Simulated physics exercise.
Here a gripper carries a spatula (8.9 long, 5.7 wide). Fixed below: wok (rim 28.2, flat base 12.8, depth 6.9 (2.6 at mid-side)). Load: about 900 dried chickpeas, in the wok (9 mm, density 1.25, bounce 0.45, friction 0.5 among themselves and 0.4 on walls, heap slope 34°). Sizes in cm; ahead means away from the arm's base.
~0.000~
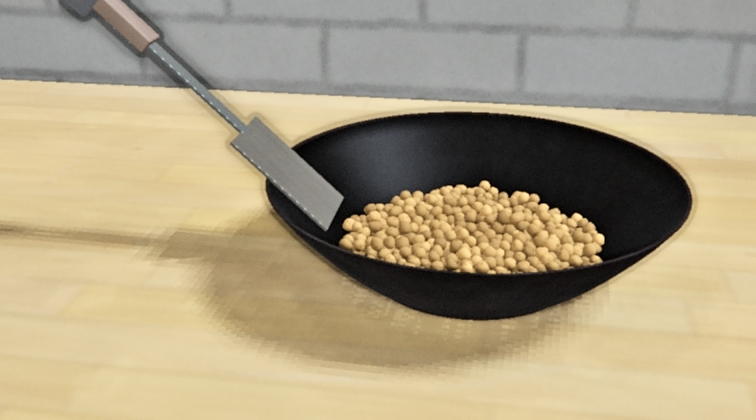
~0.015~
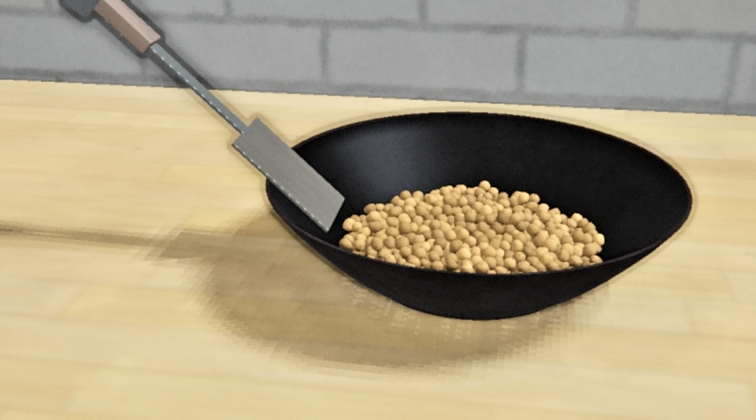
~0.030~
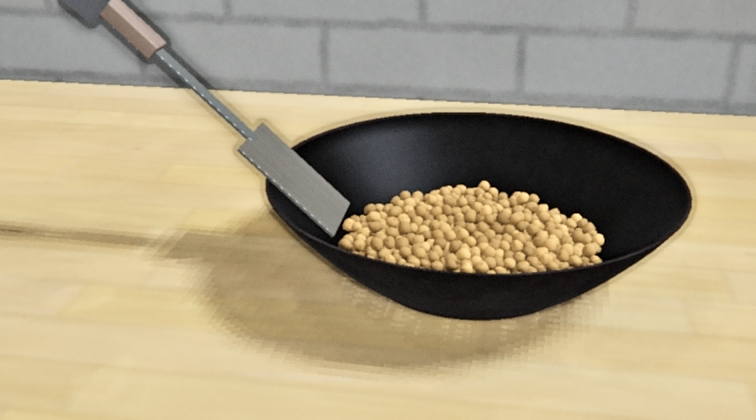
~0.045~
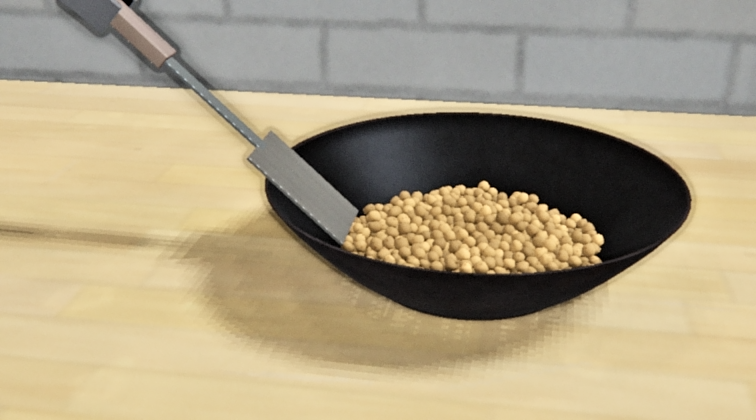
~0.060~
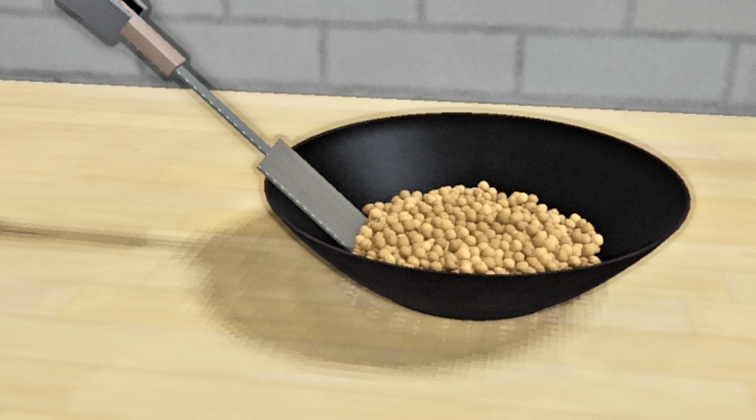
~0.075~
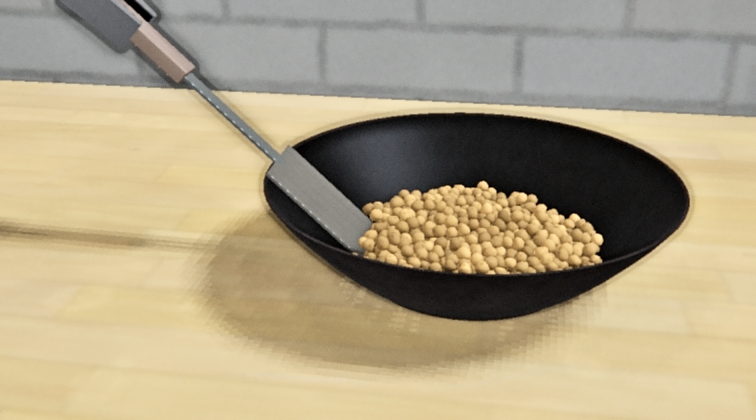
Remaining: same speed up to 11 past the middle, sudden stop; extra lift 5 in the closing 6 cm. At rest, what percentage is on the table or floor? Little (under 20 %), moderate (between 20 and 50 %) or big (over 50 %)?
Share on the table or floor: Little (under 20 %).
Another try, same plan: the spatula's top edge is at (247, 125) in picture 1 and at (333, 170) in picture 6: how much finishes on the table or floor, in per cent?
Some 25 per cent.
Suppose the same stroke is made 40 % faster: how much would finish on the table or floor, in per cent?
In that case some 15 per cent.
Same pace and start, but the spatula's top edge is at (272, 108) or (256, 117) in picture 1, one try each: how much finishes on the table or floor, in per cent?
About 10 and 10 per cent.
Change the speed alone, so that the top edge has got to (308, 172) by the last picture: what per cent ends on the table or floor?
About 20 per cent.
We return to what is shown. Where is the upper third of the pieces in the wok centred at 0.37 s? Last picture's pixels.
Around (578, 214).
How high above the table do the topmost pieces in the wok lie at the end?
Some 6.5 cm.
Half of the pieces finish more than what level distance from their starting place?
Roughly 3 cm.
After 0.22 s, sloping 43°, highest piece 5 above the table; 900 in the wok.
After 0.37 s, sloping 43°, highest piece 7 above the table; 900 in the wok.
After 0.64 s, sloping 43°, highest piece 7 above the table; 773 in the wok, 91 on the table or floor, 36 on the blade or in flight.
After 1.69 s, sloping 43°, highest piece 6 above the table; 773 in the wok, 127 on the table or floor.
At rest, 773 in the wok, 127 on the table or floor. That is 14 % on the table or floor.
